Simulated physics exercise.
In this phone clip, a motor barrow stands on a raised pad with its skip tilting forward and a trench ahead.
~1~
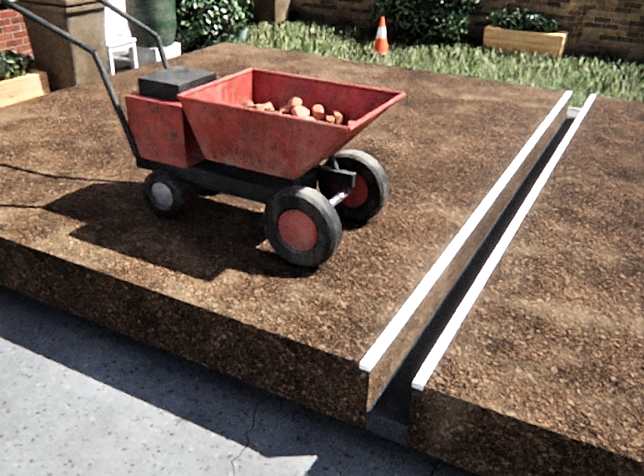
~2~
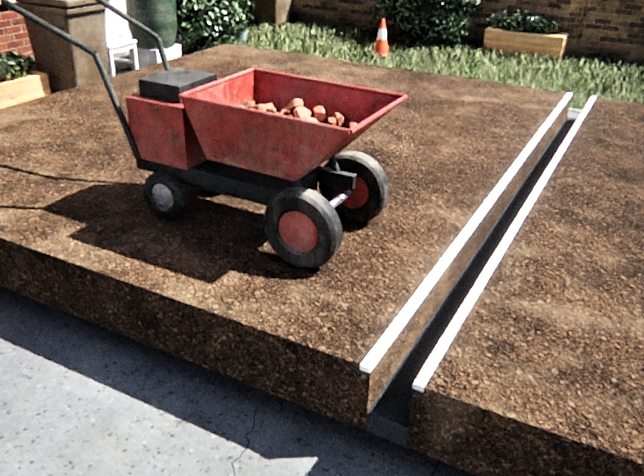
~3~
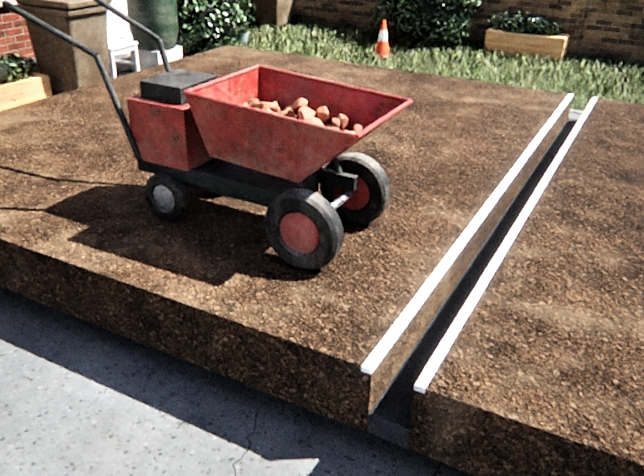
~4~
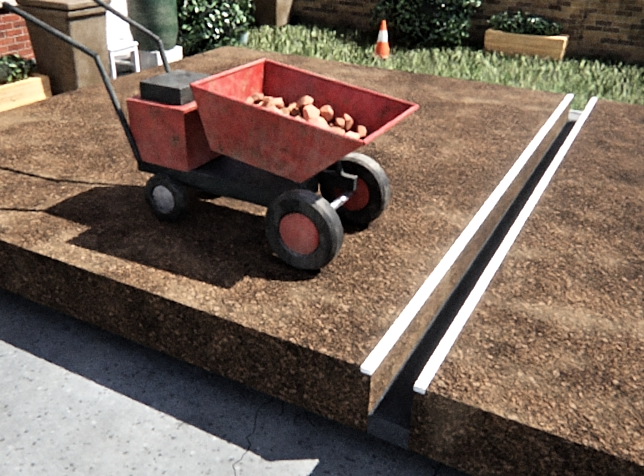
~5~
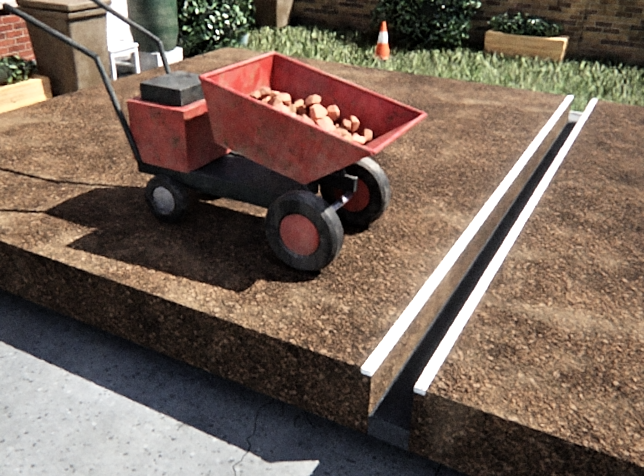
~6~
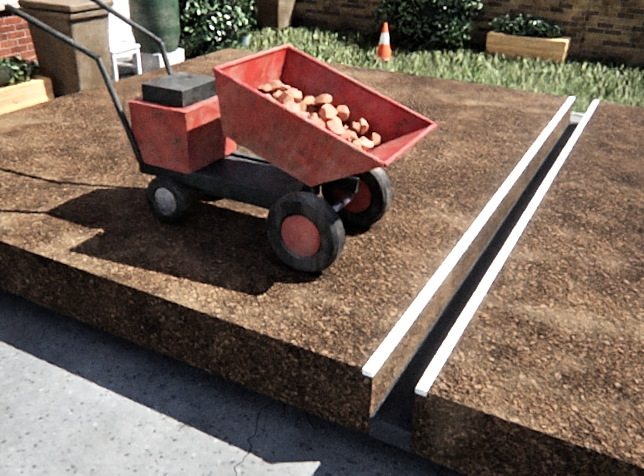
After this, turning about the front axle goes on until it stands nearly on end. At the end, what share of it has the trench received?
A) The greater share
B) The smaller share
A, the greater share.
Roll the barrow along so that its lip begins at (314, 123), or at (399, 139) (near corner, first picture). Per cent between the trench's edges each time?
The share would be near 50 percent, and then near 0 percent.
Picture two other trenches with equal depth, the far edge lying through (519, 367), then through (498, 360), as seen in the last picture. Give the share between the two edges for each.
100 %, then 100 %.
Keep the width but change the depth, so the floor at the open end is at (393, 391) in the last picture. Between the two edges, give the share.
Estimate: Approx. 40 in a hundred.
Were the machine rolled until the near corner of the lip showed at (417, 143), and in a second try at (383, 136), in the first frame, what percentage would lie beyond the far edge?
Near 70 and 60 percent respectively.
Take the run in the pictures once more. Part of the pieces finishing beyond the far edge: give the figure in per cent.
It works out to close to 15 per cent.
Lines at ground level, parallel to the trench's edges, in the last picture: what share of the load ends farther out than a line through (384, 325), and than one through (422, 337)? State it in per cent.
First roughly 90 percent, then 50 percent.
Soon after the last picture, skip tipped steeply; all in the skip.
A little later, skip tipped right over; most in the skip; a stray few short of the trench; about a quarter in or heaped over the trench.
Later still, skip tipped right over; a small part in the skip; a stray few short of the trench; about two thirds in or heaped over the trench; about a quarter beyond it.
At rest, skip tipped right over; a small part in the skip; a stray few short of the trench; about two thirds in or heaped over the trench; a small part beyond it.
